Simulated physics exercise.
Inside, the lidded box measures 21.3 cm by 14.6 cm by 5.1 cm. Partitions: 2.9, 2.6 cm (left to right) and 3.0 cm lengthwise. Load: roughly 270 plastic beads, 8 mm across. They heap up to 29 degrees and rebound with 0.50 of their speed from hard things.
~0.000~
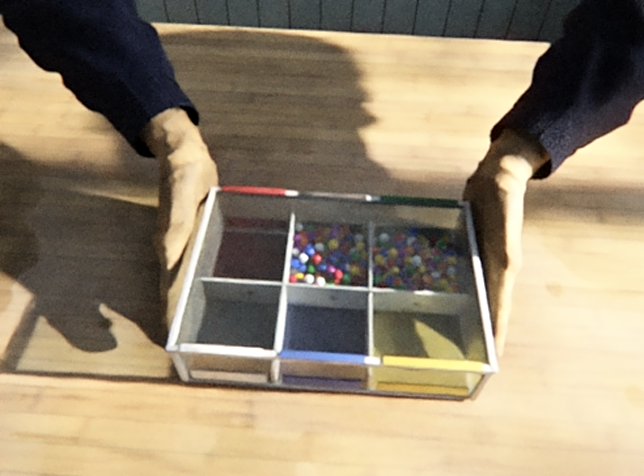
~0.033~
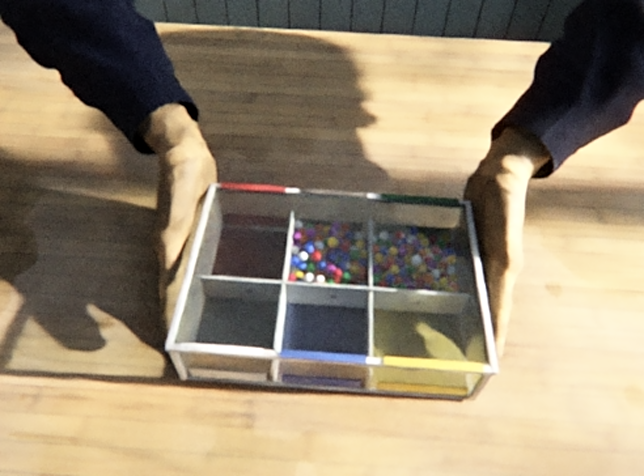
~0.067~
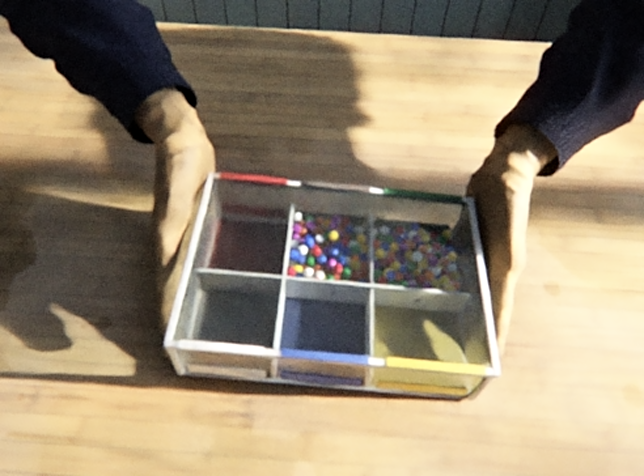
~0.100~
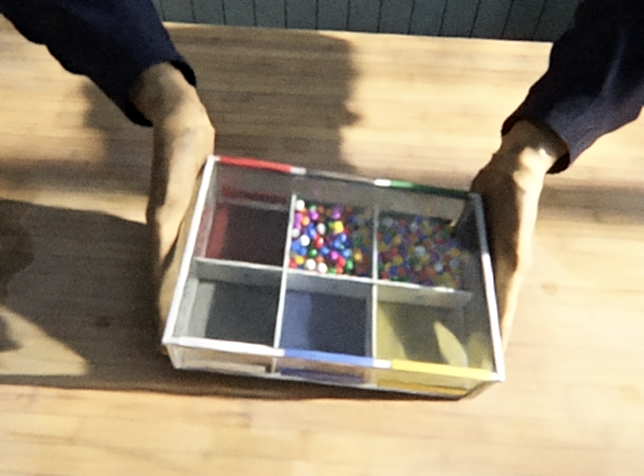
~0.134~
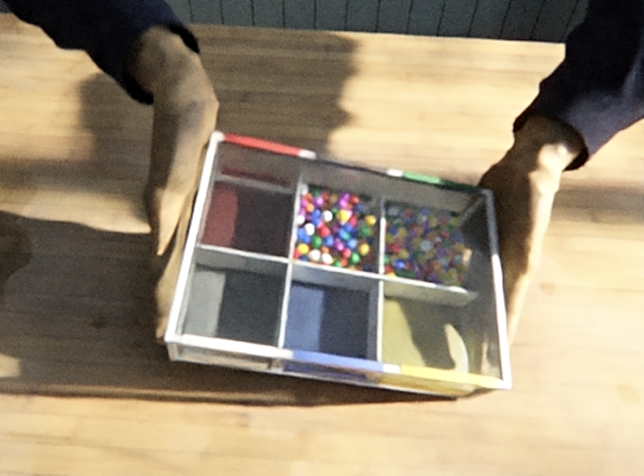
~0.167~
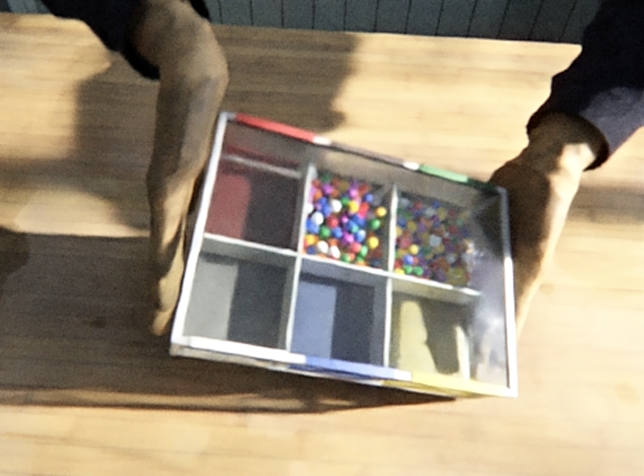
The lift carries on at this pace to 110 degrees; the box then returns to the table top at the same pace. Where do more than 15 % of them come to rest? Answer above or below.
Red compartment: Below; blue compartment: Below; green compartment: Above; yellow compartment: Above; white compartment: Below; black compartment: Below.
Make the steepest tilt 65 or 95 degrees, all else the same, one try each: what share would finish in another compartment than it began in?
Some 35 and 60 per cent.
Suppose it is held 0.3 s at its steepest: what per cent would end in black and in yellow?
Black 0, yellow 65.
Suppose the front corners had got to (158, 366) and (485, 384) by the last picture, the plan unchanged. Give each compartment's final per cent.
Red 0; blue 40; green 0; yellow 40; white 20; black 0.
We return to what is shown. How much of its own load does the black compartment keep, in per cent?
About 0 per cent.
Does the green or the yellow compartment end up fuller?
The yellow one has more.
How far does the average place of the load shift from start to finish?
Roughly 6.5 cm.
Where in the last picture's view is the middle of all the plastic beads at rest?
Near (422, 326).
After 0.64 s, tilt 109 degrees; blue 5 %, green 50 %, yellow 25 %, black 15 %.
After 0.96 s, tilt 45 degrees; green 35 %, yellow 60 %.
After 1.37 s, tilt 0 degrees; green 35 %, yellow 60 %.
At rest (1.8 s), red 0 %, blue 0 %, green 35 %, yellow 60 %, white 0 %, black 0 %.
